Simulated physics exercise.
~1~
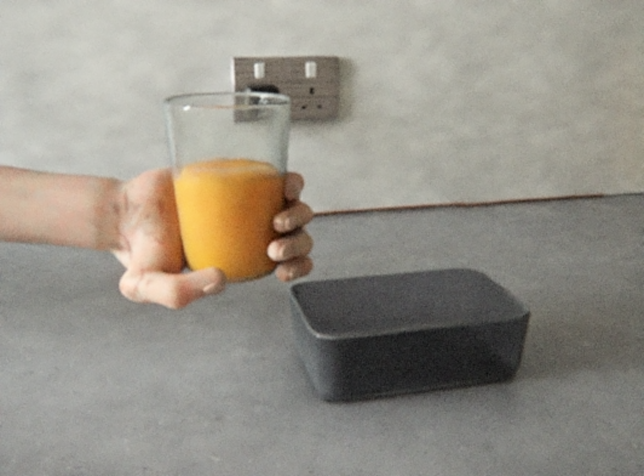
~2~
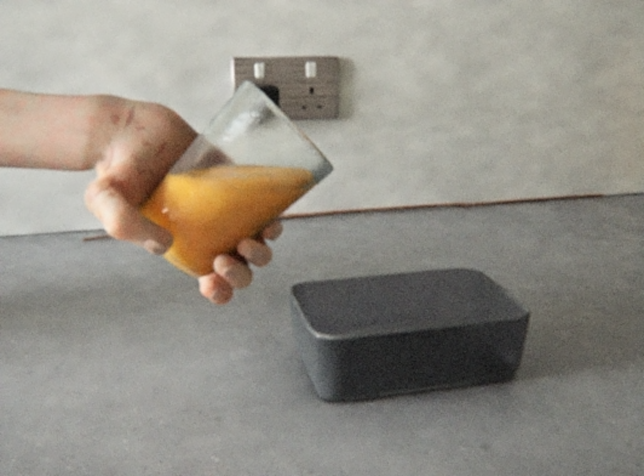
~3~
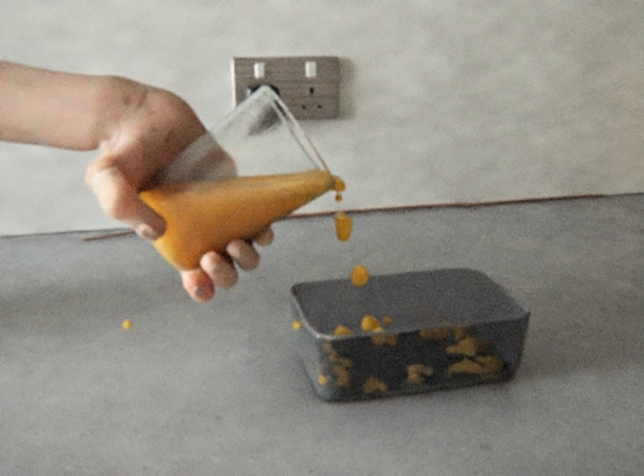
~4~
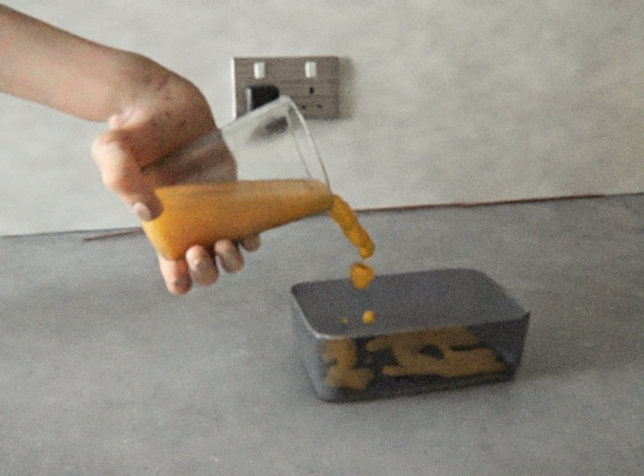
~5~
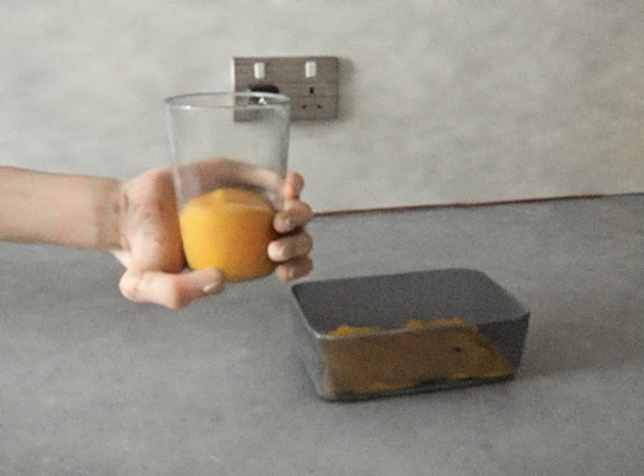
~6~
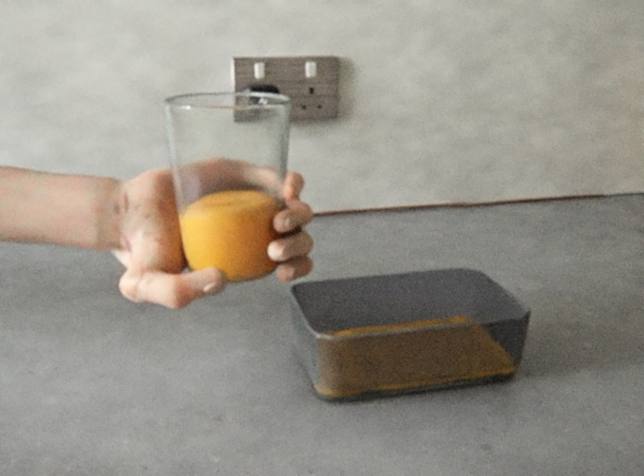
On a grey worktop by a wall socket, a hand tipped a glass of orange juice to the right, spilling drops and then a stream into a dark, see-through box, and finally held the glass upright, still partly full, with juice settled in the box.
